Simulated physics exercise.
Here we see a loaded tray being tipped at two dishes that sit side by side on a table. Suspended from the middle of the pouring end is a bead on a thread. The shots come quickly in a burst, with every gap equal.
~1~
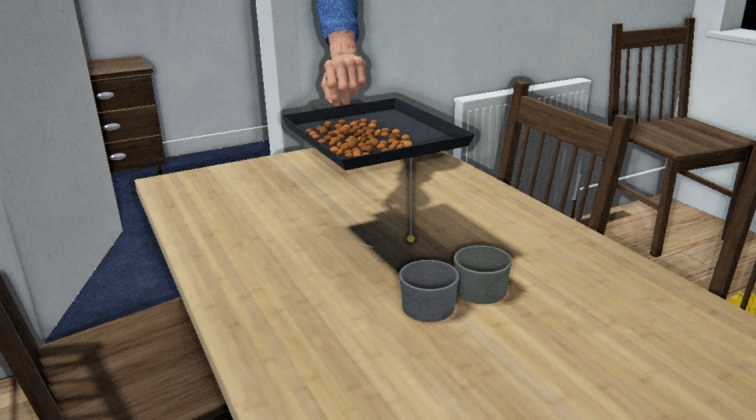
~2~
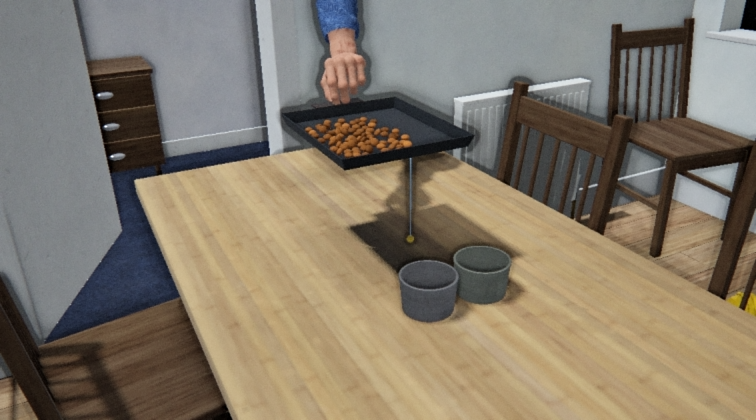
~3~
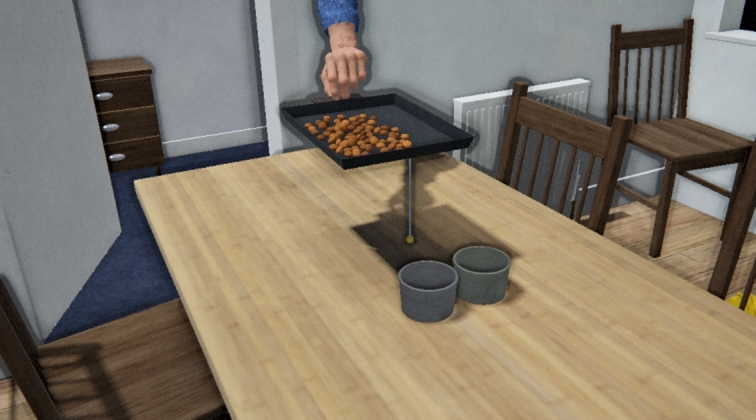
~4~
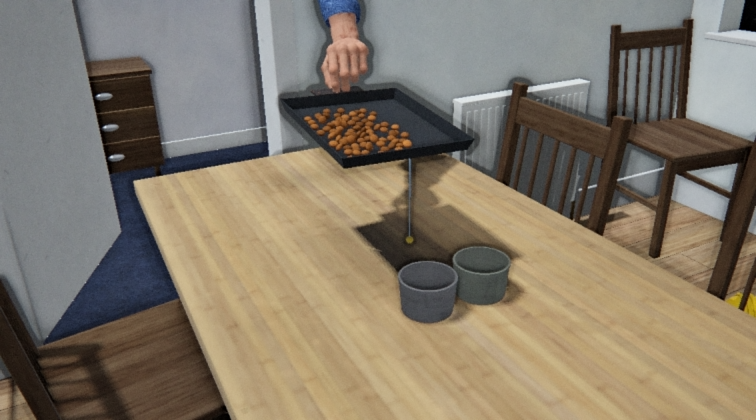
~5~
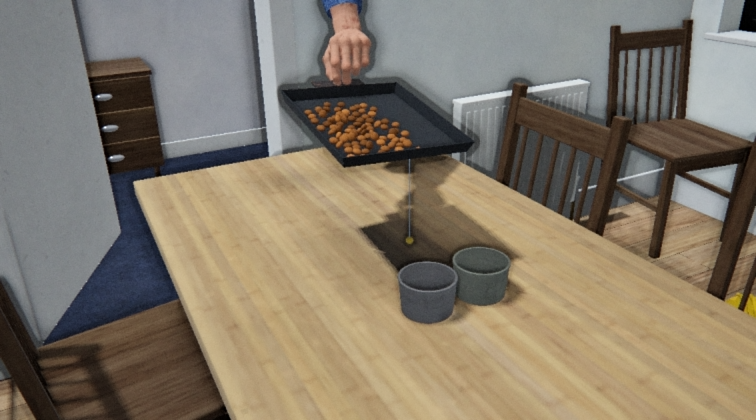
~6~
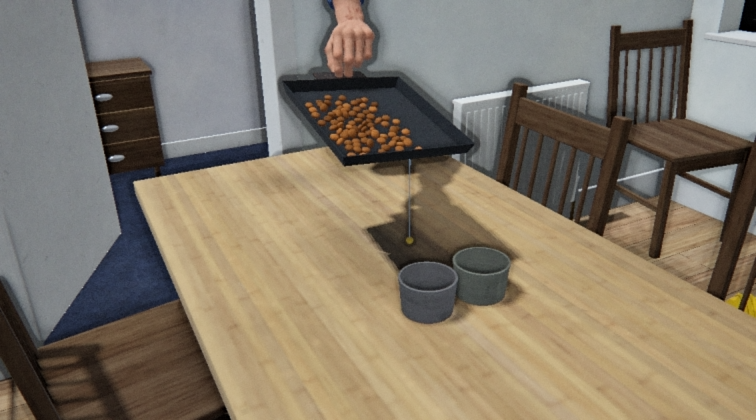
A hand held a dark tray of small brown pieces above two little grey dishes on a wooden table, then slowly tilted it a little toward them while the pieces barely shifted.
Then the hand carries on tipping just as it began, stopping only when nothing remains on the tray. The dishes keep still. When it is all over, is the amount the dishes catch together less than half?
The load mostly goes elsewhere.
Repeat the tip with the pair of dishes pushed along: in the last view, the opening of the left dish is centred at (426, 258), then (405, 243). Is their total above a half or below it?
For the two places in order: A majority share, a minority share.
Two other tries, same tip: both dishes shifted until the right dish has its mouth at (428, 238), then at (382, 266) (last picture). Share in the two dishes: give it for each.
It would be near 0 per cent first and near 0 per cent second.
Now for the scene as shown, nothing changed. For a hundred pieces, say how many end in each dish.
Left dish 10 per cent; right dish 0 per cent.
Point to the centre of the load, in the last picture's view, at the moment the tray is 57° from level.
The load is centred near (420, 142).
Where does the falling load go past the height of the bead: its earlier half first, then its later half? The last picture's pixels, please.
First part (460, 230), rest (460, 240).
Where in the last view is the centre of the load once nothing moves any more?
Near (458, 273), more or less.
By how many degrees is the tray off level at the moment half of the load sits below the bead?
Angle reached: About 100°.
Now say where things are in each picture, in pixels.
In the first picture, corners of the pouring end near (345, 157) and (469, 134), level; middle of the load near (359, 140), bits of cat kibble; left dish near (444, 302); right dish near (499, 284); bead on its thread near (411, 239).
In the second picture, corners of the pouring end near (344, 157) and (469, 134), level; middle of the load near (359, 140).
In the third picture, corners of the pouring end near (344, 157) and (469, 136), tipped barely, lowest at the right corner; middle of the load near (359, 138).
In the fourth picture, corners of the pouring end near (345, 156) and (469, 138), tipped a little, lowest at the right corner; middle of the load near (359, 134).
In the fifth picture, corners of the pouring end near (345, 155) and (469, 140), tipped a little, lowest at the right corner; middle of the load near (359, 131).
In the sixth picture, corners of the pouring end near (346, 154) and (469, 142), tipped a little, lowest at the right corner; middle of the load near (360, 128); left dish near (443, 303); right dish near (497, 286).
Shortly afterwards, tray tipped steeply; the whole lot on the tray.
Next, tray tipped right over; near a third on the tray; only a few in the left dish; only a few in the right dish; near a quarter outside both; near a third in the air.
Some moments later, tray tipped past a quarter turn; a little in the left dish; only a few in the right dish; the bulk outside both.
In the end, tray tipped past a quarter turn; a little in the left dish; only a few in the right dish; the bulk outside both.
